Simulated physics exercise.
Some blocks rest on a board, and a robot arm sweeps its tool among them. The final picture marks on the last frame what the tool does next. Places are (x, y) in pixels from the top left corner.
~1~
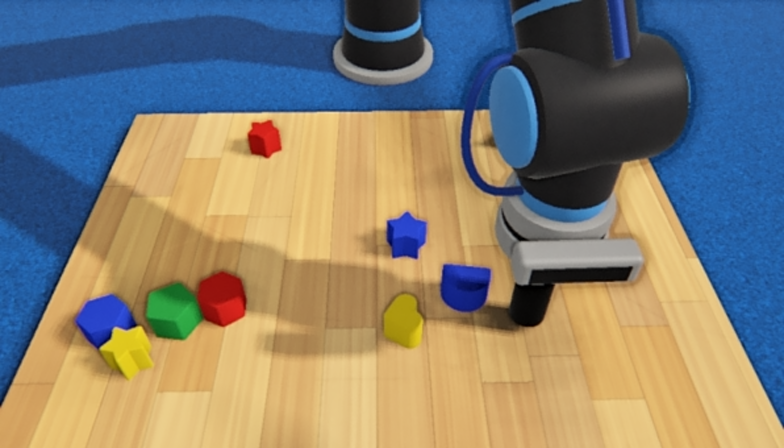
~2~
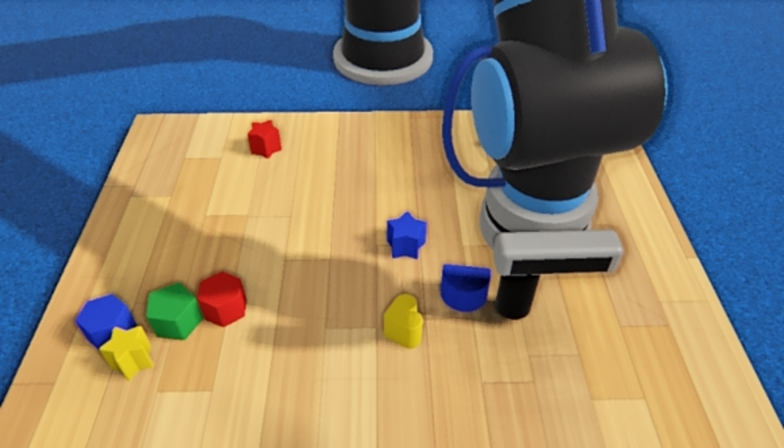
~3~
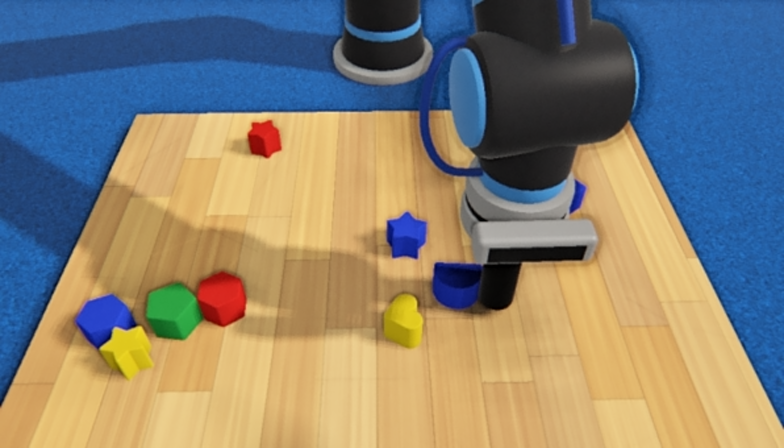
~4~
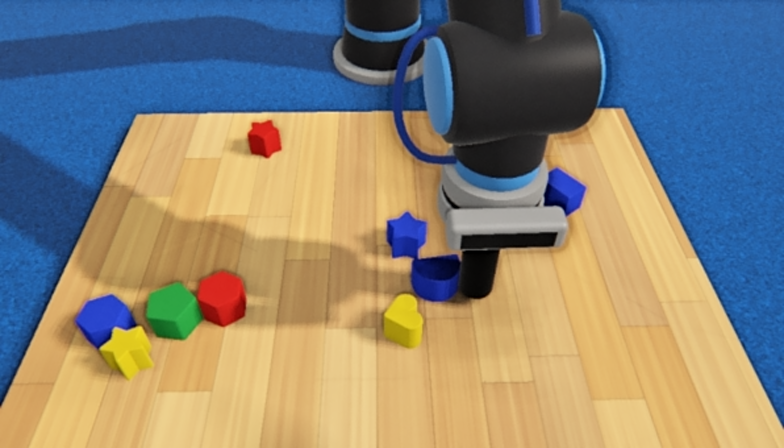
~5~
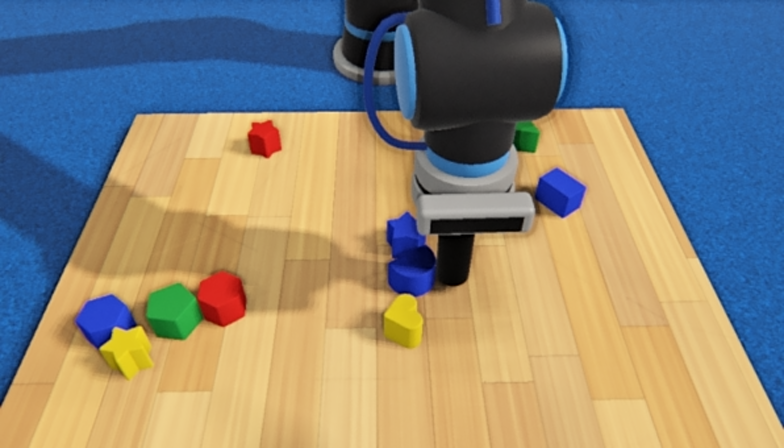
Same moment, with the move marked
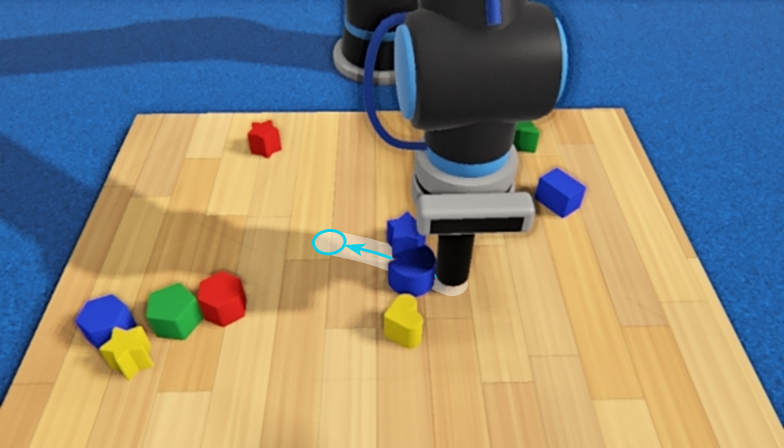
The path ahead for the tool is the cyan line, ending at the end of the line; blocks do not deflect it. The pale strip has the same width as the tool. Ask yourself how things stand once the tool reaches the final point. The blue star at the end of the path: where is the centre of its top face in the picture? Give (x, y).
When the path ends, it will be at (385, 208).
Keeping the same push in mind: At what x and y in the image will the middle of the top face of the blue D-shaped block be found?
Top centre: (364, 258).
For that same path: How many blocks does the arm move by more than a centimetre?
My best guess is that a pair of blocks move over 1 cm.
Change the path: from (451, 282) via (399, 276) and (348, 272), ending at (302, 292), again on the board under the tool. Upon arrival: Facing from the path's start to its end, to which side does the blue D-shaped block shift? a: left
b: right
That would be a.
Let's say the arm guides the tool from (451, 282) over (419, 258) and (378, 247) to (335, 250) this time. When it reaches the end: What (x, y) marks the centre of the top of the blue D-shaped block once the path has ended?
I'd expect the centre of its top face to be at (382, 253).
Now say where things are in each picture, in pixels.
In the first frame, lower end of the tool at (526, 313), tops of blocks, yellow heart-shaped block at (404, 311), blue star at (406, 225), blue D-shaped block at (467, 276).
In the second frame, tool at (513, 306), blocks as before.
In the third frame, tool at (496, 297), blue D-shaped block at (459, 273).
In the fourth frame, tool at (475, 286), blue D-shaped block at (438, 267).
In the fifth frame, tool at (452, 274), yellow heart-shaped block at (404, 311), blue star at (406, 225), blue D-shaped block at (415, 261).
The drawn path runs from (451, 282) by way of (410, 266) and (370, 251) to (329, 242).
What follows on the original path. One third of the way, tool at (410, 257); blue star at (398, 218), turned 15° clockwise; blue D-shaped block at (379, 258), turned 55° anticlockwise.
Two thirds of the way, tool at (370, 243); blue star at (385, 209), turned 85° clockwise; blue D-shaped block at (364, 258), turned 100° anticlockwise.
At the end, tool at (328, 233); yellow heart-shaped block not moved; blue star at (385, 208), turned 85° clockwise; blue D-shaped block at (364, 258), turned 100° anticlockwise.
